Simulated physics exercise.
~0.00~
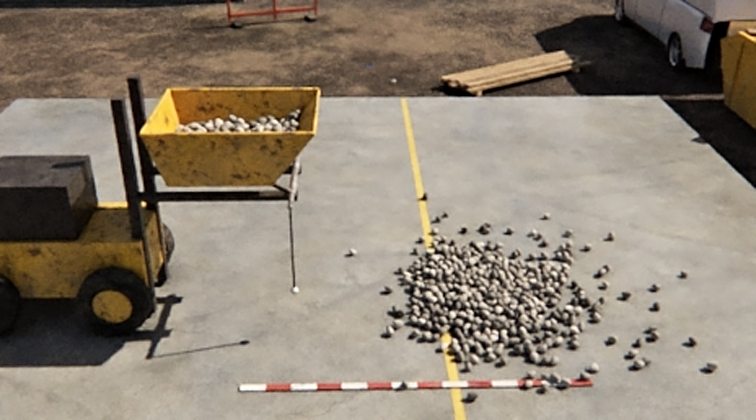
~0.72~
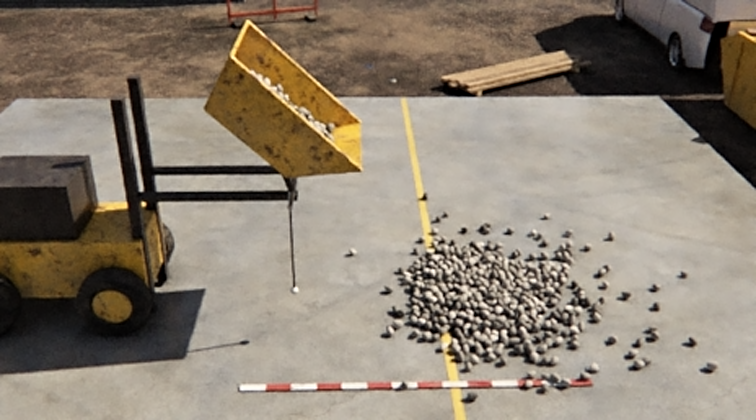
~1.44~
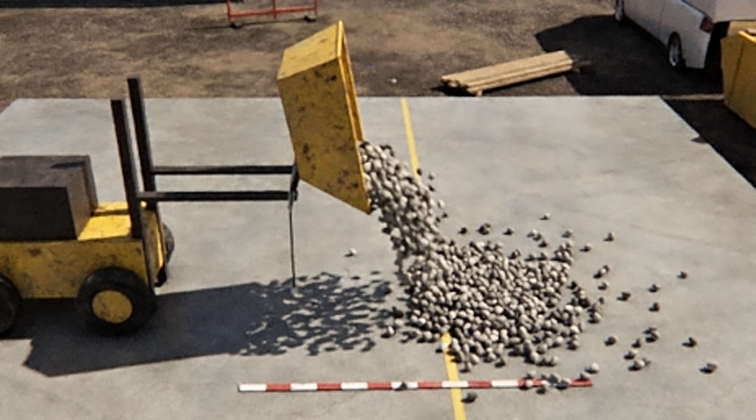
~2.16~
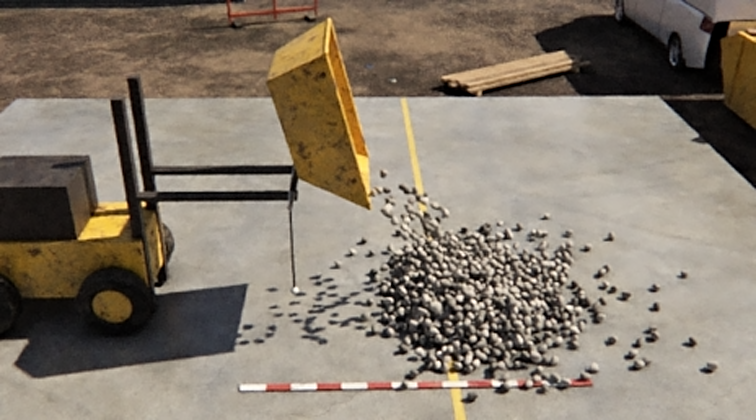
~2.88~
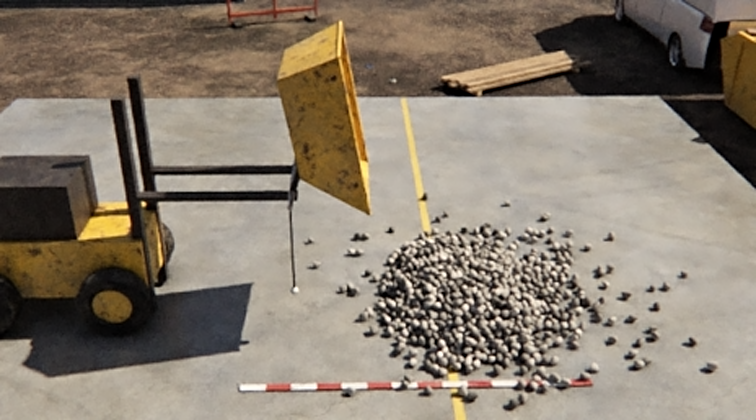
At the start, a yellow forklift on the left holds up a worn yellow skip of round stones, while a loose heap already lies across a yellow line on the concrete, behind a red and white staff. The skip tips forward to the right, its stones still inside. It tilts steeper, and the stones pour out in a thick stream onto the left side of the heap. The skip rocks back slightly as the last stones scatter down. It ends tipped steeply and empty above a larger, broader heap lying on both sides of the line.
